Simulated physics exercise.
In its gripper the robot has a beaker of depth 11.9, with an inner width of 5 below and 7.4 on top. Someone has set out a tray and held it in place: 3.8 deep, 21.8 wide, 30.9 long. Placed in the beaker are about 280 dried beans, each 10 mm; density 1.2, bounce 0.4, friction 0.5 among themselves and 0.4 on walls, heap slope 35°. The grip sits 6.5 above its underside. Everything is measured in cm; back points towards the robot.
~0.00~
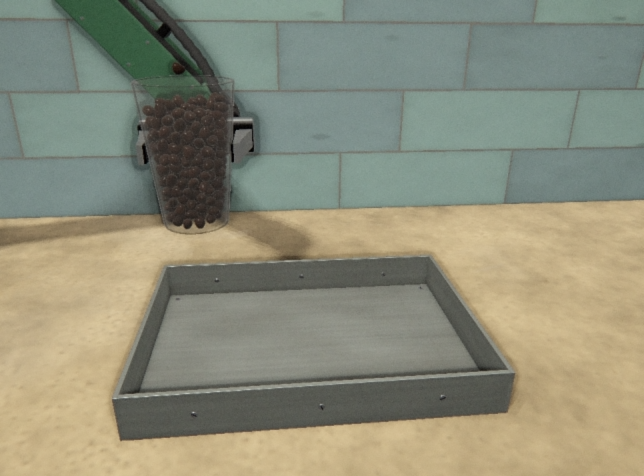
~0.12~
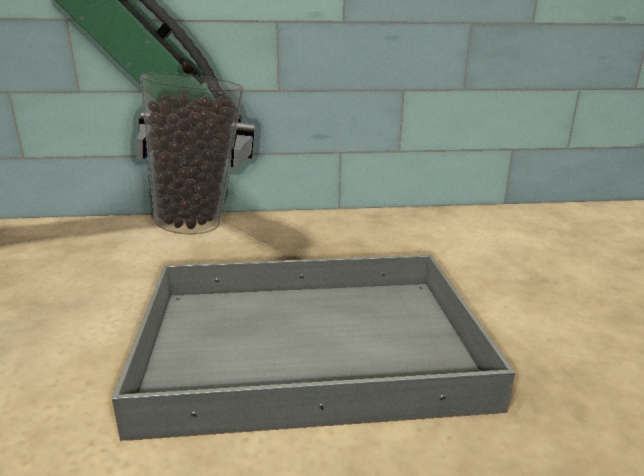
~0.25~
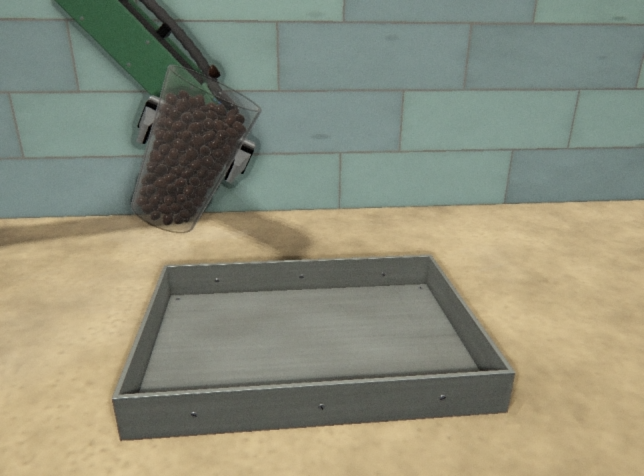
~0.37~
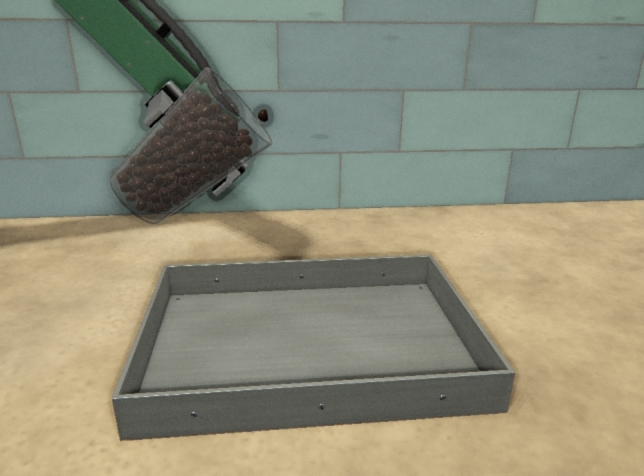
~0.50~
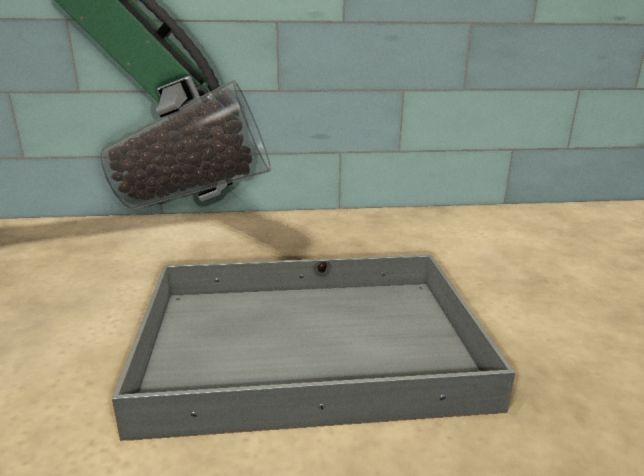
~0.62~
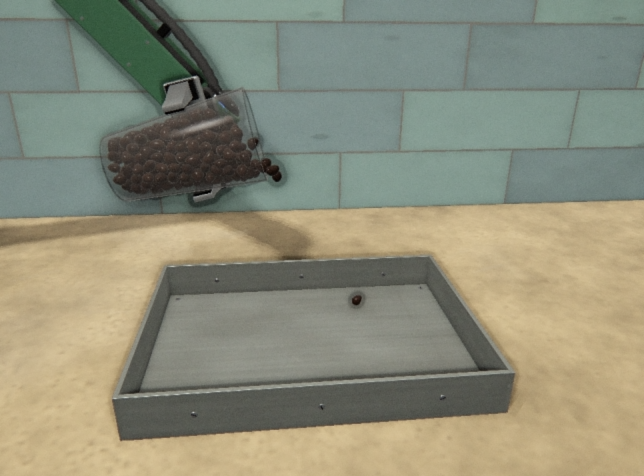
A green robot arm reaching in from the upper left tilts a clear beaker packed with dark brown beans, its mouth swinging to the right until it lies nearly on its side. One bean drops into the grey rectangular tray on the mottled tan counter, and a few more emerge at the rim. The steady, slightly raised view faces a wall of blue-green tiles.
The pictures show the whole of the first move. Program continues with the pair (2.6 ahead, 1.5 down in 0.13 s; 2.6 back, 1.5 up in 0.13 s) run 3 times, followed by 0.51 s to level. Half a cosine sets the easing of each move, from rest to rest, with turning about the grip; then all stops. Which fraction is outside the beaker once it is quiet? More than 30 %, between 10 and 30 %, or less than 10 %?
Between 10 and 30 %.
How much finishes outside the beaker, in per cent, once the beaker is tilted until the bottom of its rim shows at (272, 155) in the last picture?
About 5 per cent.
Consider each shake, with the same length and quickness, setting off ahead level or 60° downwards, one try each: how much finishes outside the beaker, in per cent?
You'd get some 40 per cent with the first setting and some 5 per cent with the second.
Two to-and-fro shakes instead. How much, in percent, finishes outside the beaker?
About 15 per cent, then.
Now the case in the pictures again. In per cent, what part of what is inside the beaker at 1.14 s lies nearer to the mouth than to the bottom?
45 %.
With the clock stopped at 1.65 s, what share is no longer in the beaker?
About 20 per cent.
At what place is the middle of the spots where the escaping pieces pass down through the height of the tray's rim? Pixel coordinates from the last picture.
They come through centred close to (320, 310).
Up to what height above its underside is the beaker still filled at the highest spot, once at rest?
It reaches close to 11.5 cm in the end.
After 1.14 s, tilted 77° forward, highest piece 22 above the table; 245 in the beaker, 31 in the tray, 9 in flight or on a rim.
After 1.65 s, tilted 39° forward, highest piece 23 above the table; 229 in the beaker, 56 in the tray.
After 2.11 s, level, highest piece 25 above the table; 229 in the beaker, 56 in the tray.
After 3.16 s, level, highest piece 25 above the table; 229 in the beaker, 56 in the tray.
At rest, 229 in the beaker, 56 in the tray. That is 20 % outside the beaker.
